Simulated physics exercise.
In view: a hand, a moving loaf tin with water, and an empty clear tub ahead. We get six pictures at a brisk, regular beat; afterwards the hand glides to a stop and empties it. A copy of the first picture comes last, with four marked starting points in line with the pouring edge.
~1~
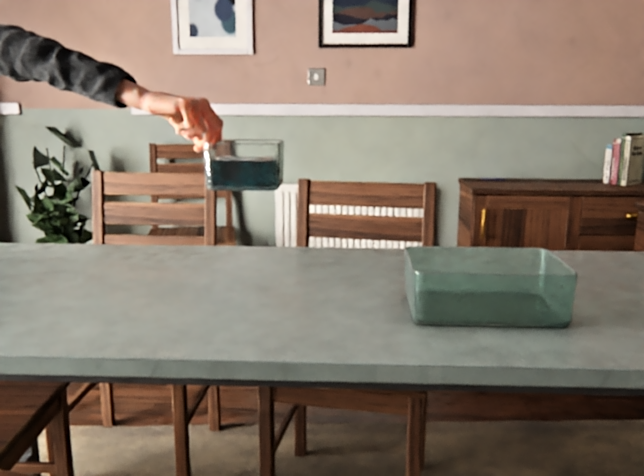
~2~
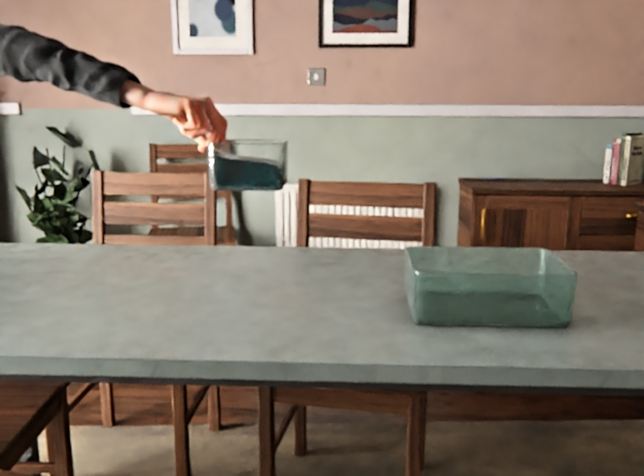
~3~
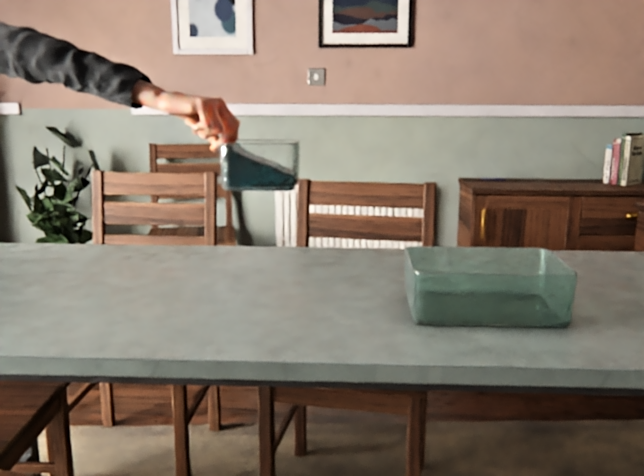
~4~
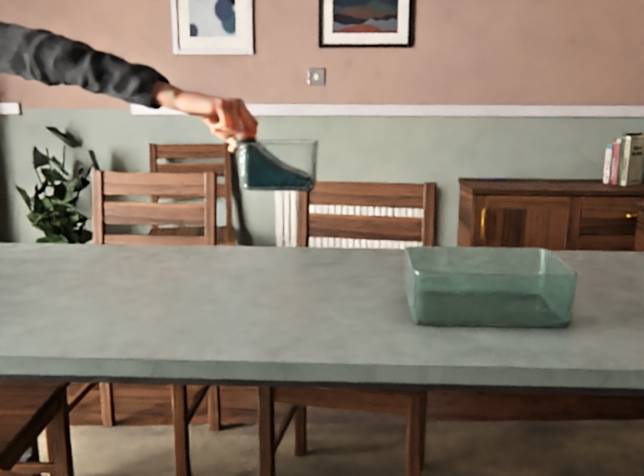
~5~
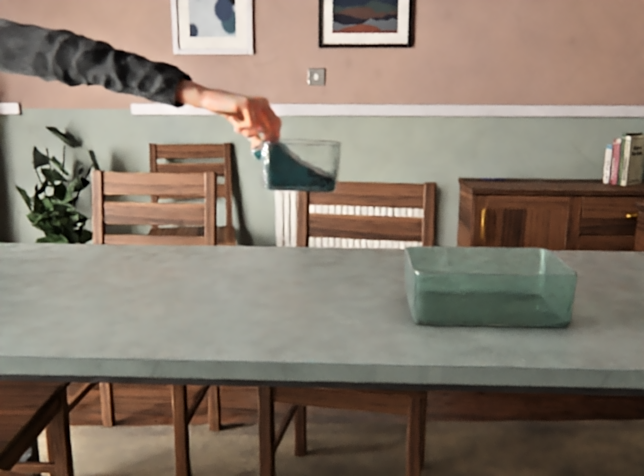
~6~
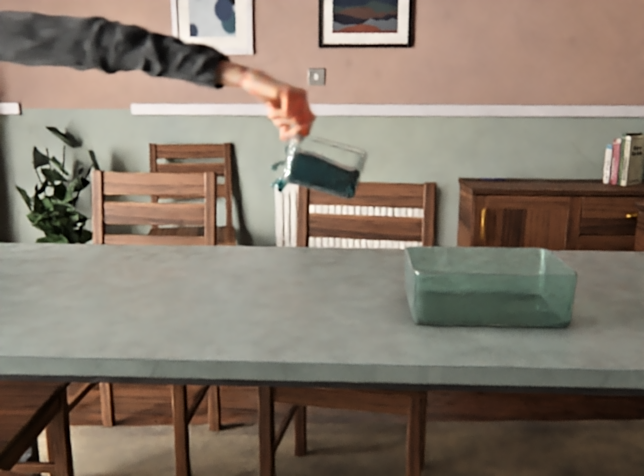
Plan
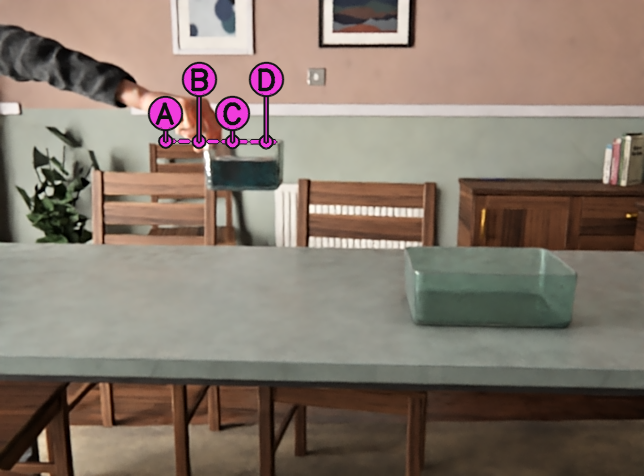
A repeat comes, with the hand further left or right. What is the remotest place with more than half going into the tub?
That is dot C.
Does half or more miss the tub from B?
Yes.
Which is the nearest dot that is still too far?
B it is.
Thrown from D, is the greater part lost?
No, not at all.
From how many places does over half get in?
Two of the four.
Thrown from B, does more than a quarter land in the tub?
Yes, clearly.
On the marked copy, A at (165, 141); B at (199, 141); C at (232, 141); D at (266, 141).
For dot A, about 2 % lands in the tub, 97 % falls short.
For dot B, about 32 % lands in the tub, 61 % falls short and 6 % goes beside or beyond.
For dot C, about 65 % lands in the tub, 24 % falls short and 11 % goes beside or beyond.
For dot D, about 70 % lands in the tub, 15 % falls short and 16 % goes beside or beyond.
